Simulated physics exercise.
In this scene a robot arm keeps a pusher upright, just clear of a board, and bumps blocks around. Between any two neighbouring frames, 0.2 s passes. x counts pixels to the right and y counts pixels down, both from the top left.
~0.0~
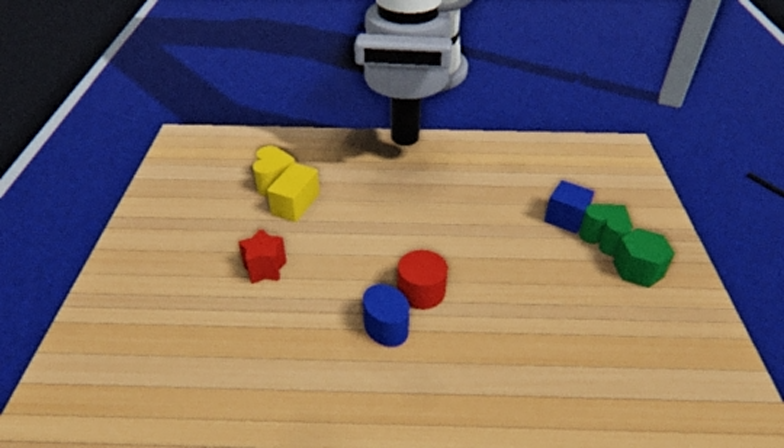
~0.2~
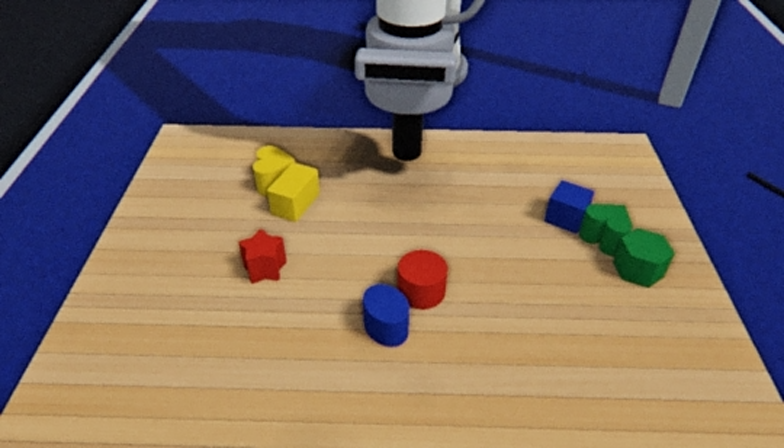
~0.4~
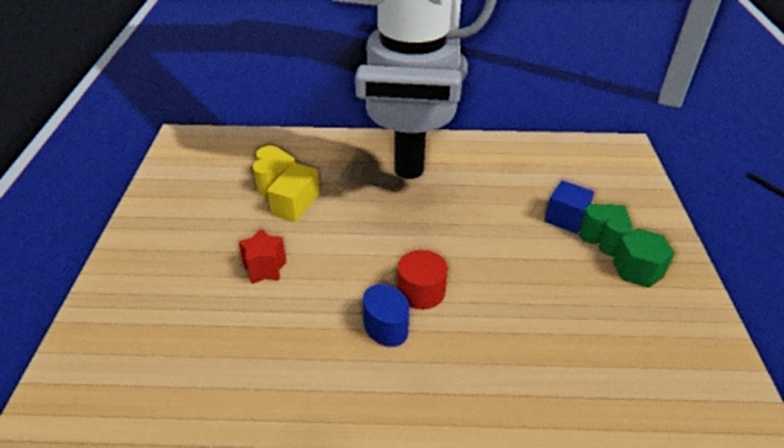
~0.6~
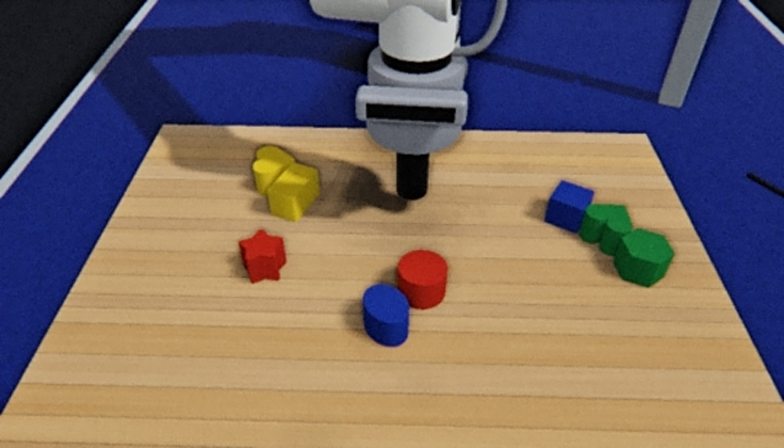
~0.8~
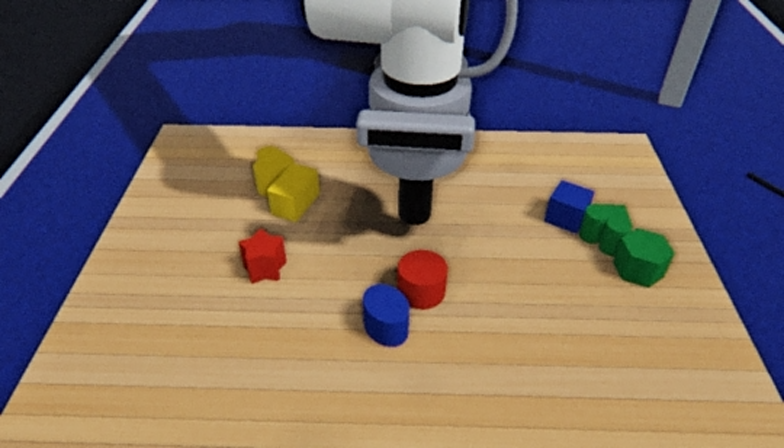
Above a wooden board, a robot arm moves its black tip nearer the still red cylinder.
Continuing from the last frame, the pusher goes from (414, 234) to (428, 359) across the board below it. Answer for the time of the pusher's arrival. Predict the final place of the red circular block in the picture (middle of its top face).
In the picture, that point is around (448, 374).
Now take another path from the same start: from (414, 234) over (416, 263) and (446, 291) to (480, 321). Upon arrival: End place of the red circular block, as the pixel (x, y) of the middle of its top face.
I think it will end close to (447, 316).
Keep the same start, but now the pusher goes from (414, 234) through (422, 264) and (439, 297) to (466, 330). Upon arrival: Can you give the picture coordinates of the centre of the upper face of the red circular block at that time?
Expect it around (434, 328).
What follows on the original path. One third of the way, pusher (418, 252); red circular block (424, 276).
Two thirds of the way, pusher (423, 294); blue oval block (382, 308), turned 20° clockwise; red circular block (434, 322).
At the end, pusher (429, 341); blue oval block (382, 308), turned 20° clockwise; red circular block (448, 374).
